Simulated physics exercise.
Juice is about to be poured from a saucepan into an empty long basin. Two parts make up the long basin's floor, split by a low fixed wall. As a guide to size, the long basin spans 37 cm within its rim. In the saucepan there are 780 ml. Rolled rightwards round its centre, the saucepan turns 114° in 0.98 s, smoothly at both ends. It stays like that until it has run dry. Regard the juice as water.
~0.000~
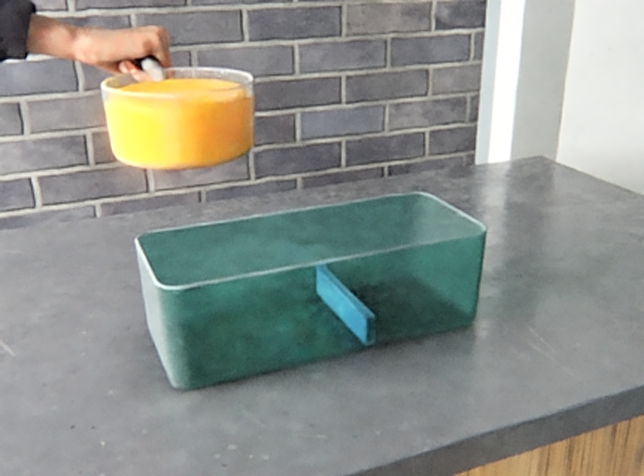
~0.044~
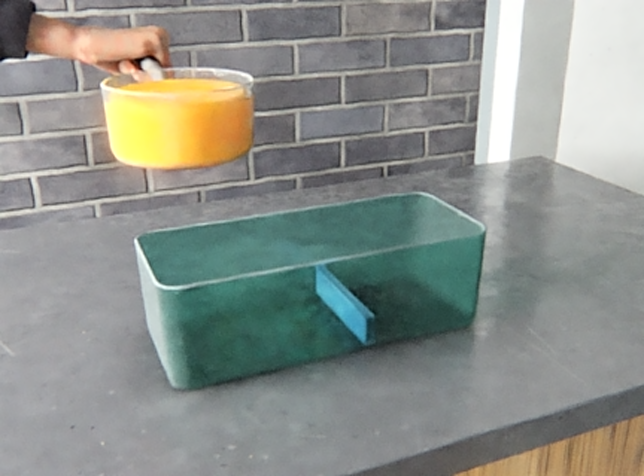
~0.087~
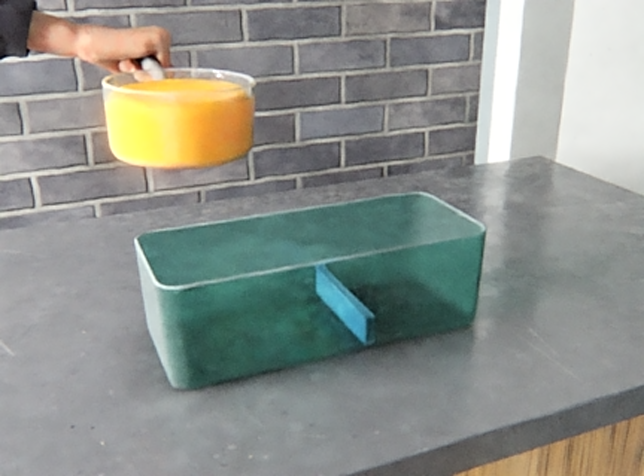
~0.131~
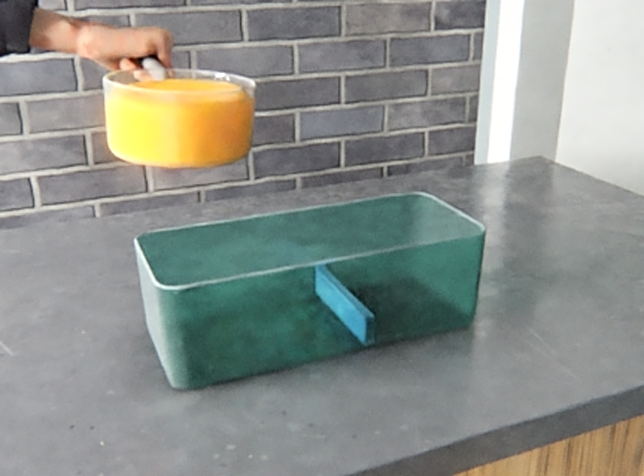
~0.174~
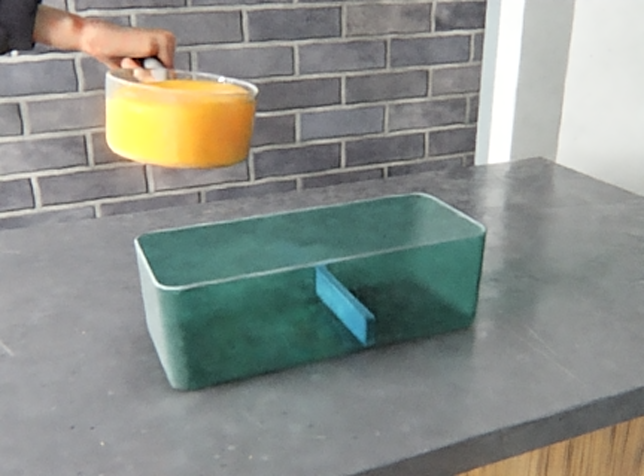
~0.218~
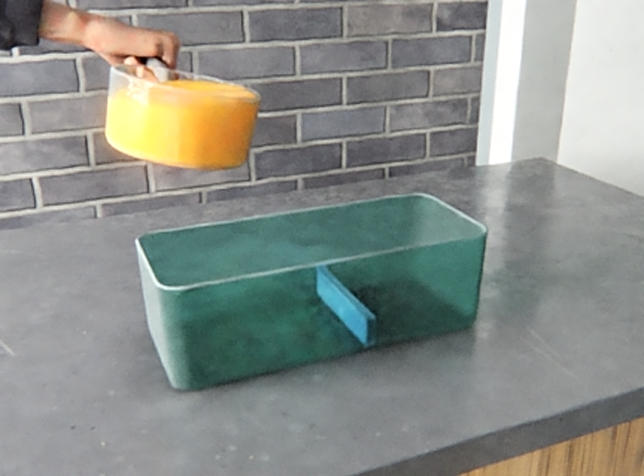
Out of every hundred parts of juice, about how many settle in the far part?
About 13 out of 100.
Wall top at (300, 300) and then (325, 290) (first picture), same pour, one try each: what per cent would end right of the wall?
Result: 65 per cent, then 35 per cent.
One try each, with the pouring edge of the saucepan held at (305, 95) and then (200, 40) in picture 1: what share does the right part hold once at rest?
60 then 15 %.
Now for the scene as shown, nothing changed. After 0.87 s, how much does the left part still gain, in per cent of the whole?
Close to 6% of the whole.
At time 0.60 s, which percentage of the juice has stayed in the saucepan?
Still held: Roughly 42 % of the total.
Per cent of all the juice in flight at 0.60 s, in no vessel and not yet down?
Estimate: About 38 % of all of it.
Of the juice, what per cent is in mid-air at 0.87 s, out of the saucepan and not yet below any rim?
Near 7 percent.
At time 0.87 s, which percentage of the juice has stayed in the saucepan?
4 %.
After 0.60 s the tilt is 76° and 42 per cent is still to pour, 18 is left of the wall and 0 right of it.
After 0.87 s the tilt is 111° and 4 per cent is still to pour, 80 is left of the wall and 8 right of it.
After 1.16 s the tilt is 114° and 0 per cent is still to pour, 87 is left of the wall and 12 right of it.
After 1.48 s the tilt is 114° and 0 per cent is still to pour, 86 is left of the wall and 13 right of it.
In the end 86 per cent lies left of the wall, 13 right of it and 2 outside.
